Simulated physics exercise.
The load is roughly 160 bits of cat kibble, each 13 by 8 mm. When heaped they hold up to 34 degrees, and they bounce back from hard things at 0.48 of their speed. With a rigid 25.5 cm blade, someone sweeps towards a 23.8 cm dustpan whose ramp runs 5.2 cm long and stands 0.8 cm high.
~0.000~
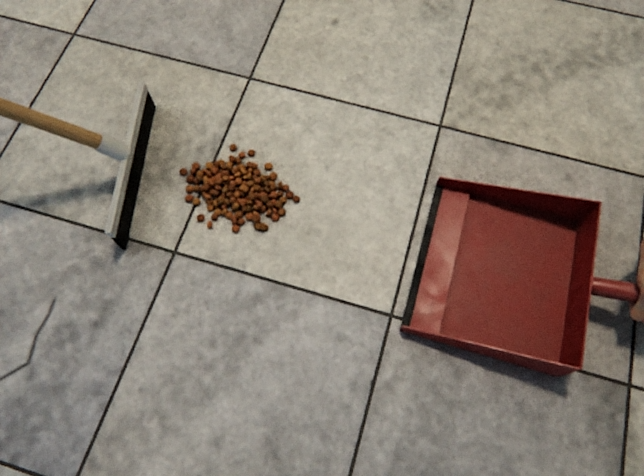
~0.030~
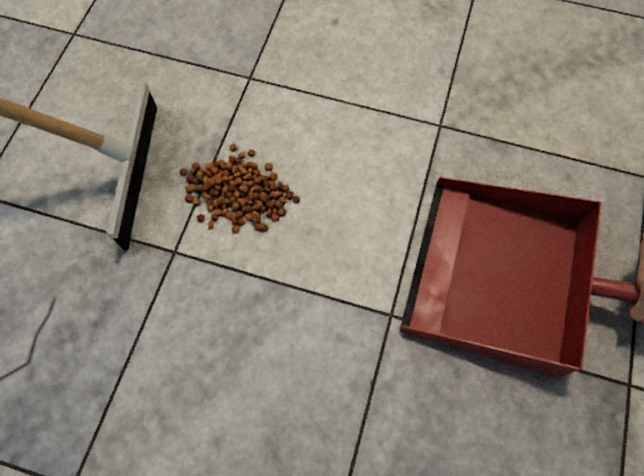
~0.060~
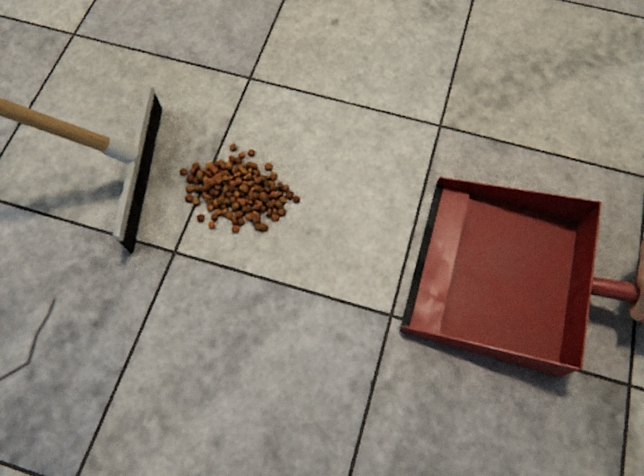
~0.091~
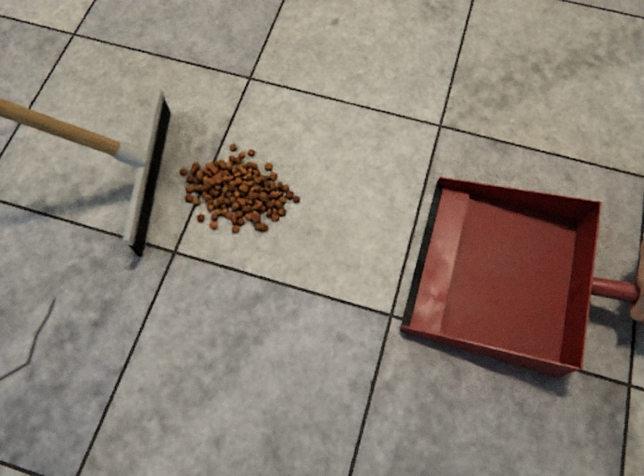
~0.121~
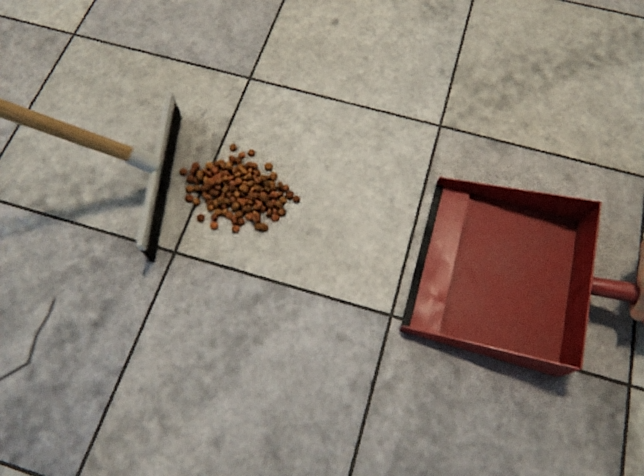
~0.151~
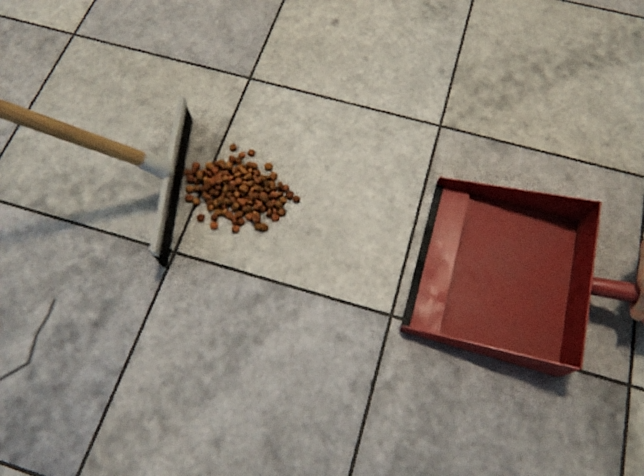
On a grey tiled floor, a wooden-handled blade slides right and reaches a pile of brown kibble.
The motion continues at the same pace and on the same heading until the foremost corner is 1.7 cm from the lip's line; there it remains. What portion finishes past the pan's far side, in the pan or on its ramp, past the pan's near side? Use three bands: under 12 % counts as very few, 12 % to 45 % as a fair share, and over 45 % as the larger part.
Far side: Very few; pan: Very few; near side: Very few.
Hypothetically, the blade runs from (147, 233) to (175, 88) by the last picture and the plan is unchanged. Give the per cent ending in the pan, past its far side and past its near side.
Per cent by place - pan 20, far side 45, near side 0.
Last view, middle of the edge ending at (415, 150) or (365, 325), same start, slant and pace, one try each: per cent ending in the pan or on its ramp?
Some 10 and 0 per cent.
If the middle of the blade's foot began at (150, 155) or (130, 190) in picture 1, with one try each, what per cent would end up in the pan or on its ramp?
Estimates: 15 percent and 0 percent.
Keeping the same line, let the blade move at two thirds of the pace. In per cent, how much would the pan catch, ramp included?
Then around 5 per cent.
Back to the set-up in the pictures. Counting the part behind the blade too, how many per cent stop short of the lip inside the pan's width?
85 %.
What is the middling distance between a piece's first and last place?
Around 26 centimetres.
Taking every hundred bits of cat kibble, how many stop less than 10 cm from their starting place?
0 %.
After 0.39 s, middle of the blade 22 cm from the lip; 0 % over the lip, far side 0 %, near side 0 %.
After 0.55 s, middle of the blade 11 cm from the lip; 0 % over the lip, far side 5 %, near side 0 %.
After 0.84 s, middle of the blade 5 cm from the lip; 5 % over the lip, far side 5 %, near side 0 %.
In the end, at 1.1 s, far side 10 %, pan 10 %, near side 0 %, in front of the lip or behind the blade 85 %.
